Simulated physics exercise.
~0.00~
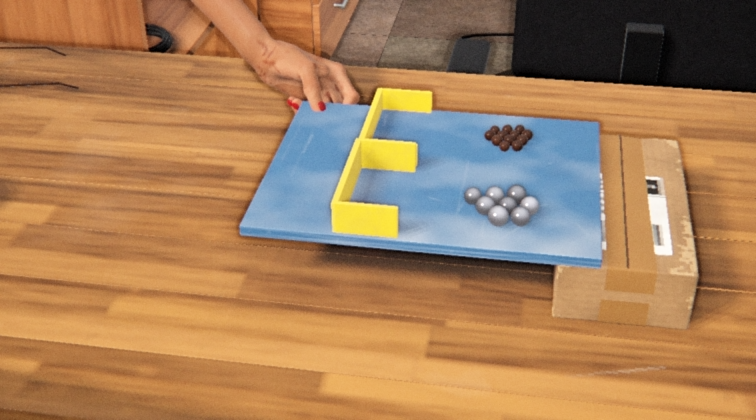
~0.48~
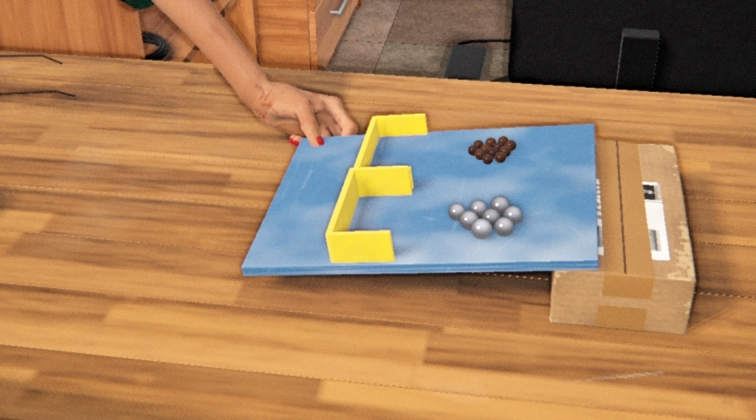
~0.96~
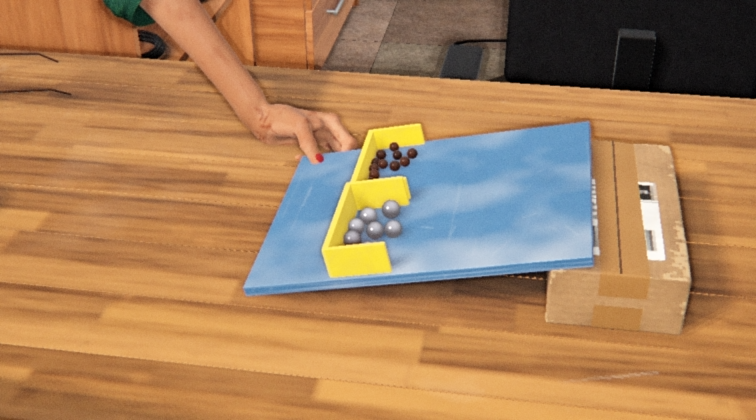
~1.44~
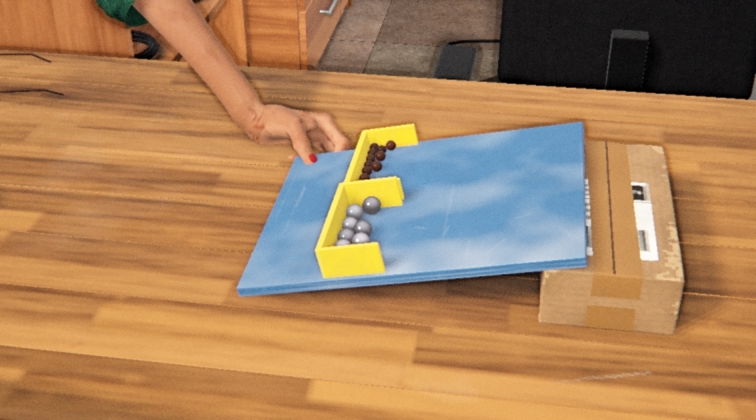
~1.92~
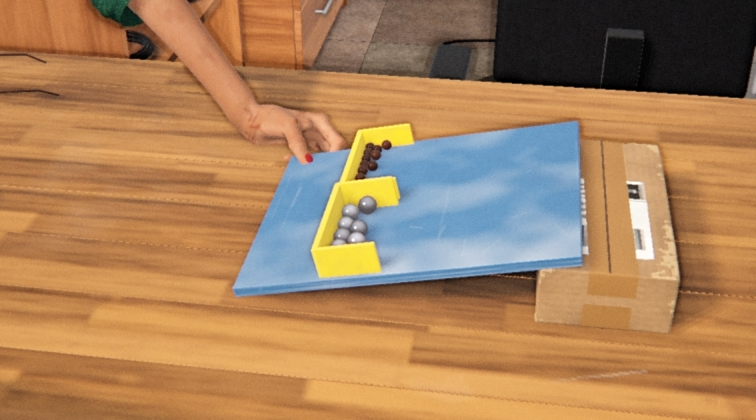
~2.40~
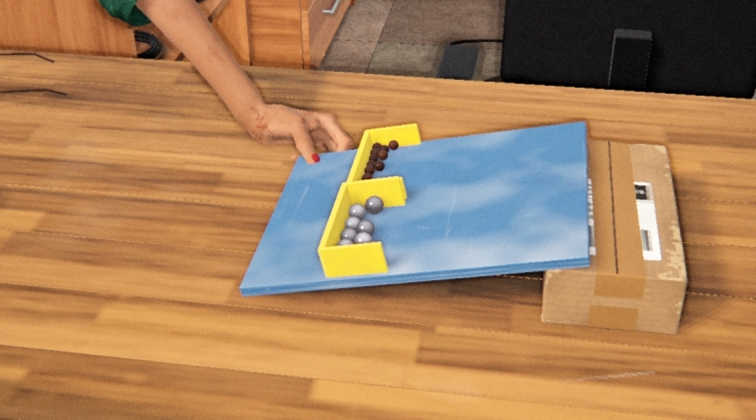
Hand lowering one end of a blue board propped on a cardboard box, silver and brown balls rolling left and gathering against yellow barriers.
